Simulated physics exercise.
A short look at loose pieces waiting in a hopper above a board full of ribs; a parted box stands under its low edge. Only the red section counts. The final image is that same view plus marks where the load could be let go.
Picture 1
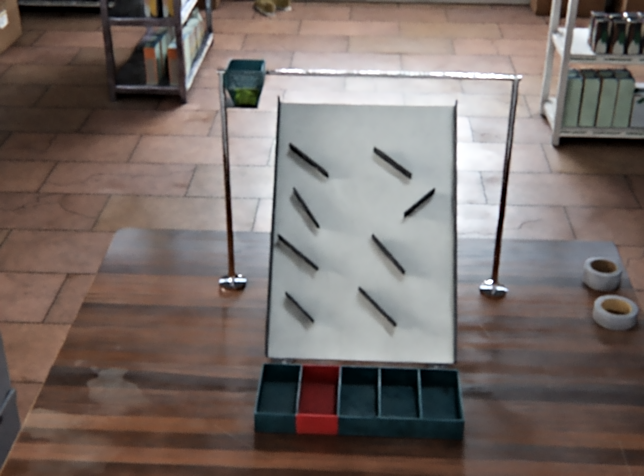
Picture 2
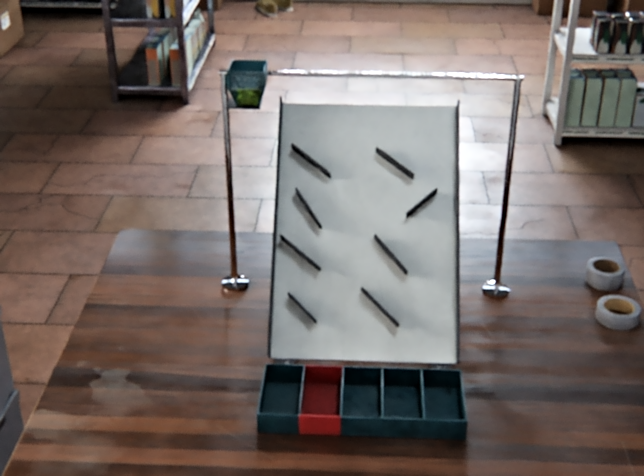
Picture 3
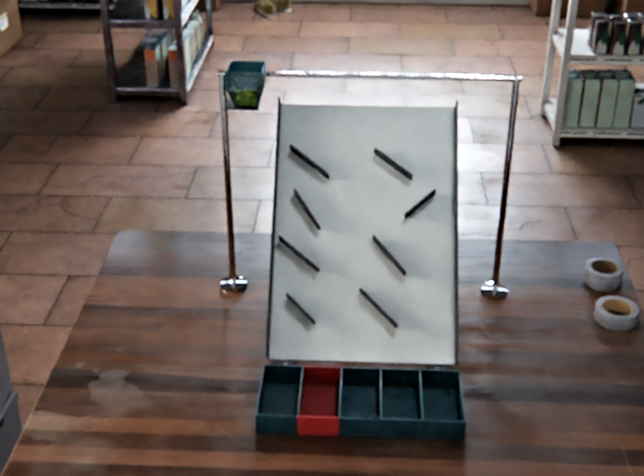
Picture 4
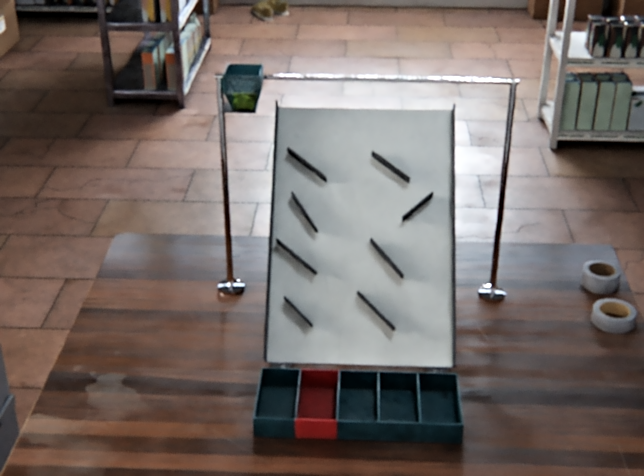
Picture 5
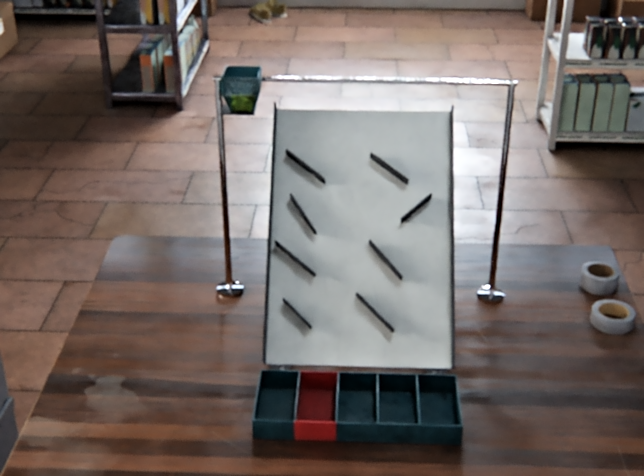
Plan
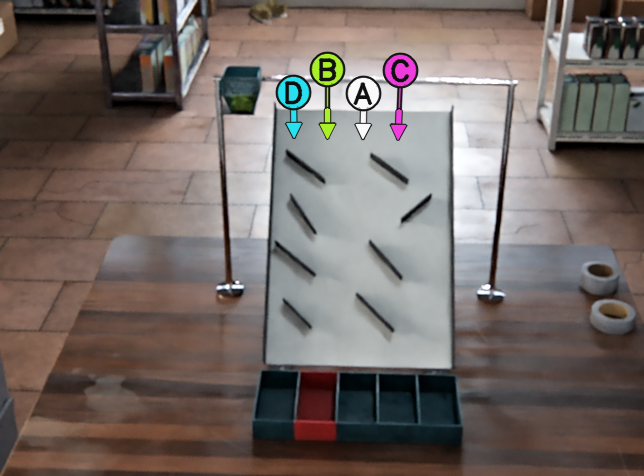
A small dark hopper stays still above a tilted white board with dark angled ribs.
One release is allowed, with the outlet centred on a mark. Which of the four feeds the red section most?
I would pick mark A.
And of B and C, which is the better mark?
That would be B.
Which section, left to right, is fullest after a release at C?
The fifth from the left.
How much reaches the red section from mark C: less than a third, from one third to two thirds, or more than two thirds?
Mark C gives less than a third.
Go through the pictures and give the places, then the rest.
In the first picture, hopper near (247, 95), dried peas, door shut.
In the second picture, ribs (292, 144) to (330, 174), (376, 147) to (414, 175), (296, 188) to (321, 226).
In the third picture, ribs (405, 214) to (435, 189), (279, 236) to (318, 269), (373, 235) to (406, 273).
In the fourth picture, ribs (284, 297) to (312, 325), (357, 291) to (395, 328).
In the fifth picture, red section near (315, 430), number 2 of 5 from the left.
On the marked copy, mark A meets the board at (363, 133); mark B meets the board at (327, 133); mark C meets the board at (398, 134); mark D meets the board at (293, 132).
With A, close to a third in the red section, close to half in other sections, close to a quarter outside the box.
With B, a small share in the red section, close to two thirds in other sections, close to a quarter outside the box.
With C, none at all in the red section, all but a few in other sections, a small share outside the box.
With D, a small share in the red section, the bulk in other sections, only a few held on the board, a small share outside the box.
